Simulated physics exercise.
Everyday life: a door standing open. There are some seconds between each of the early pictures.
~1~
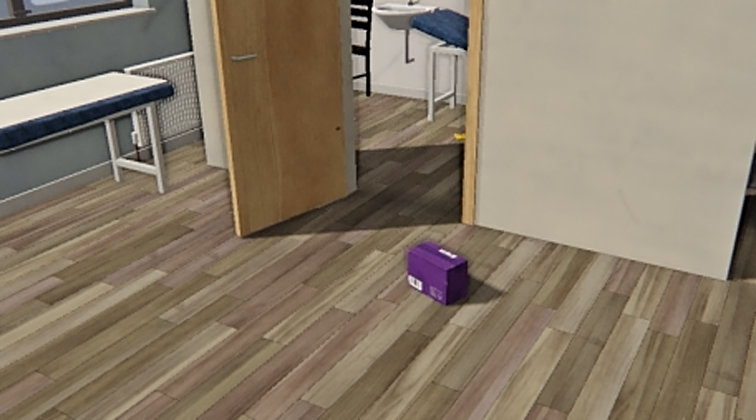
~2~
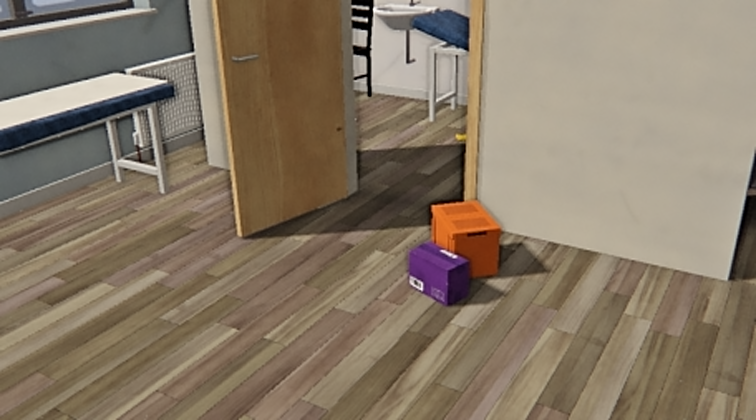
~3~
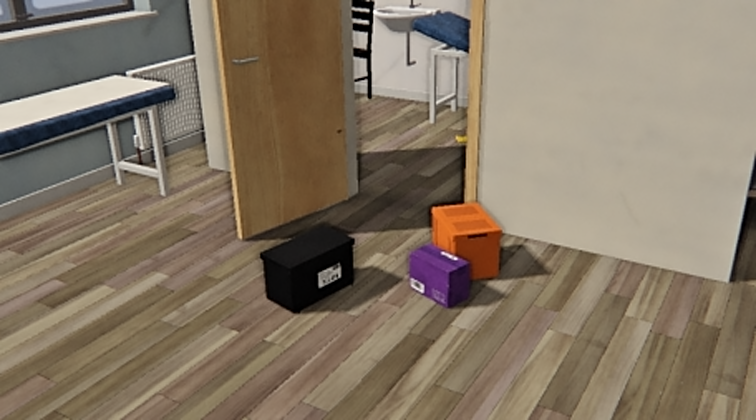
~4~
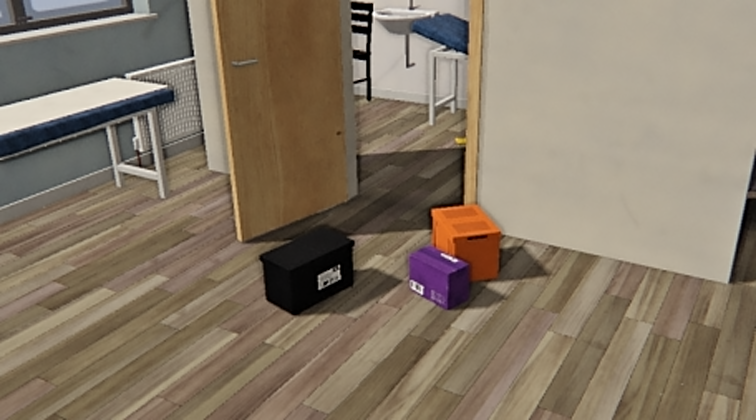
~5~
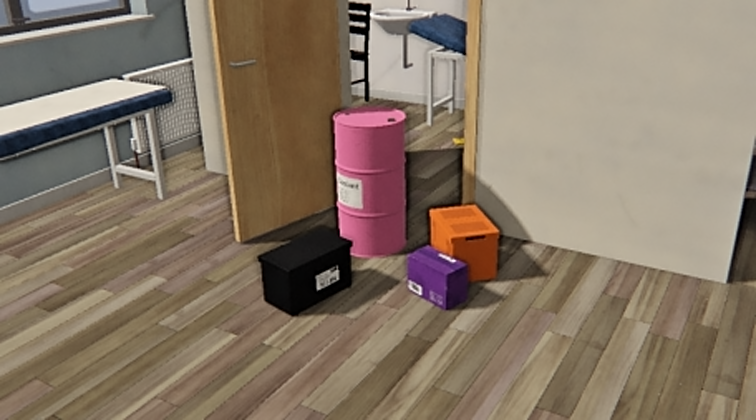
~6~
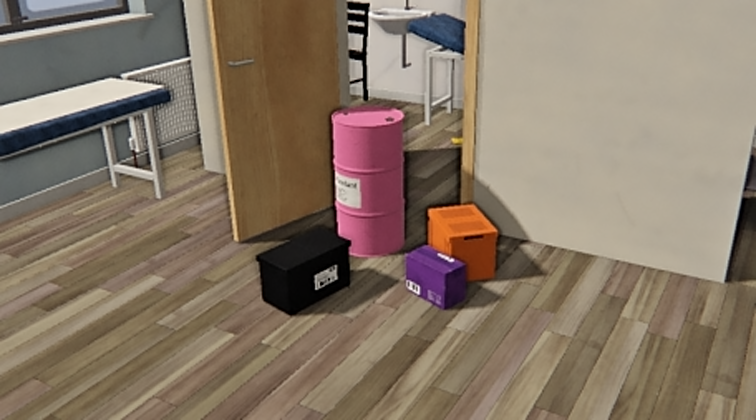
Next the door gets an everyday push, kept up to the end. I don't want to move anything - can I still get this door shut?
The attempt is thwarted.
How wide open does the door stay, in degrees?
The answer is roughly 60°.
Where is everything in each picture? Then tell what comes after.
Door wide open and still, in the first picture.
Door wide open and still; orange tote (464, 240), in the second picture.
Door wide open and still; purple parcel (439, 275); orange tote (465, 242), in the third picture.
Door wide open and still; black tote (309, 271); purple parcel (439, 277), in the fourth picture.
Door wide open and still; orange tote (463, 244); black tote (308, 271), in the fifth picture.
Door wide open and still; pink drum (370, 181); purple parcel (435, 277), in the sixth picture.
Then, 0.50 s past the last view, door at 86°.
Then, 0.70 s past the last view, door at 72°.
Finally, door at 61°; all 4 still in place. Final places as the last picture's camera would see them, pink drum near (370, 181).
